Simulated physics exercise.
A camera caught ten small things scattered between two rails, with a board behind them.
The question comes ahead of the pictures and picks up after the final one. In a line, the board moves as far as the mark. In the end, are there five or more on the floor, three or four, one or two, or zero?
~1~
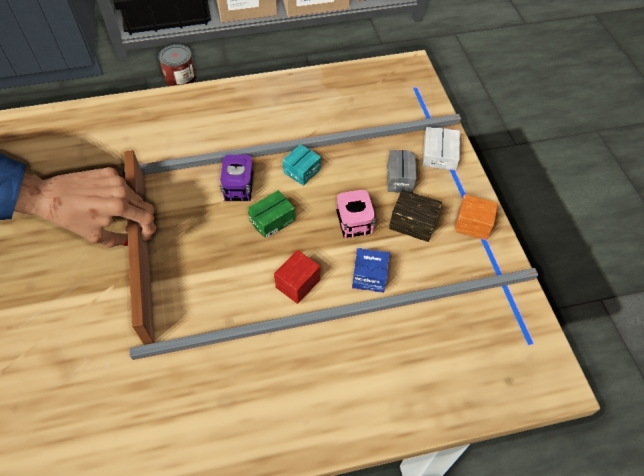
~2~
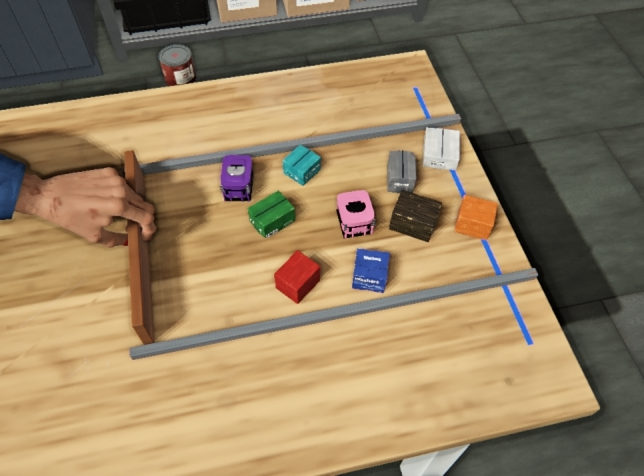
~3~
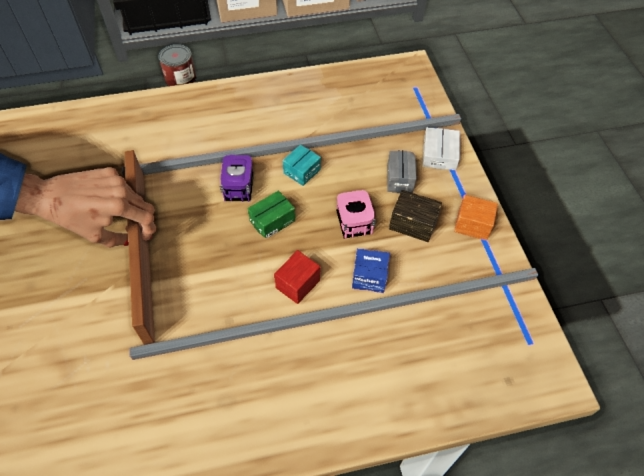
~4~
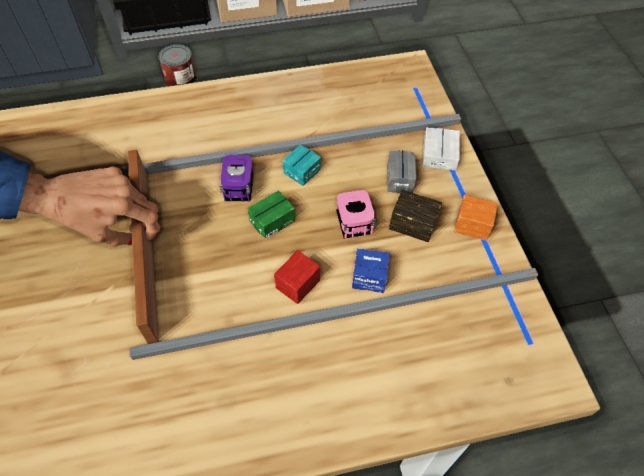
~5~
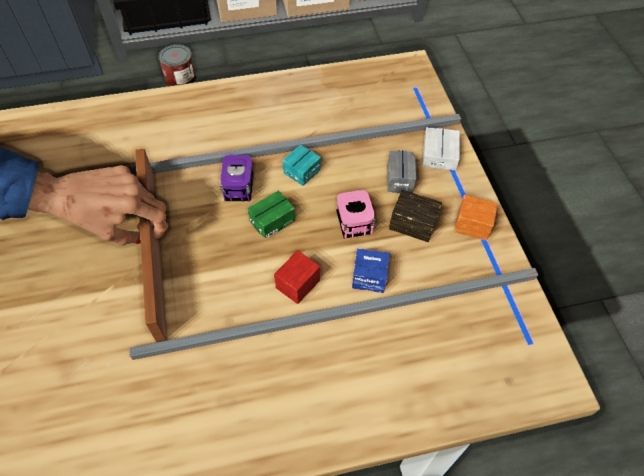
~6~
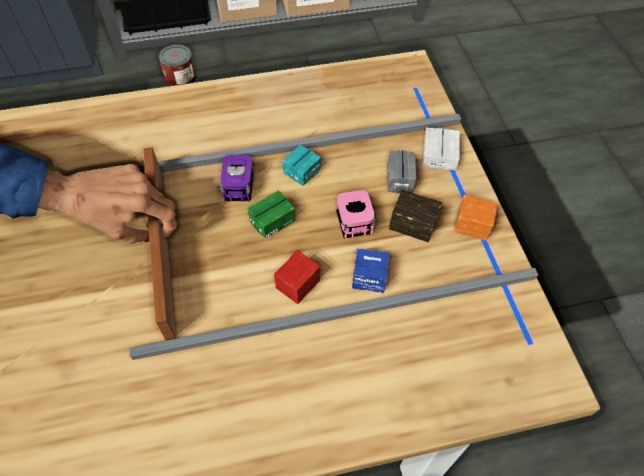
There are five or more on the floor.
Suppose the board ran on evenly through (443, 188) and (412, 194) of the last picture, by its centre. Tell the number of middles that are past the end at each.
The counts would come to 2 and 1.
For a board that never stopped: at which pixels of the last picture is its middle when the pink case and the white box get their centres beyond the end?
The middle is at (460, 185) when it's the pink case, and at (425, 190) when it's the white box.
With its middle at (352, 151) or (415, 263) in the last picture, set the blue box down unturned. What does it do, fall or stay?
Well, the blue box is gone in the first case and is gone in the second.
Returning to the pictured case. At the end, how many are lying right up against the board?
4 in contact.
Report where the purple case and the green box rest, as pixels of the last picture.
You'll find the purple case at roughly (457, 140) and the green box at roughly (478, 176).
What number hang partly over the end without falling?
Number: 1.
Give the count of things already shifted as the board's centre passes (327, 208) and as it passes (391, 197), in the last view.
Counting first: 7, next 10.
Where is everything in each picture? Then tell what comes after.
Orange block (476, 217); white box (441, 149); grey box (401, 172); board (139, 241); tape (464, 197), in the first picture.
White box (441, 149); green box (272, 215), in the second picture.
Grey box (401, 172); pink case (355, 214), in the third picture.
Orange block (476, 218); red block (298, 277), in the fourth picture.
White box (441, 149); black block (415, 216), in the fifth picture.
Orange block (476, 218); white box (441, 149); grey box (401, 172); board (159, 238); tape (464, 197), in the sixth picture.
Soon after, none off yet; orange block at rest near (476, 218); white box at rest near (441, 149); grey box at rest near (401, 172).
By the end, the number that fall off is five or more; fallen, turquoise box, pink case, black block, grey box, white box and orange block.
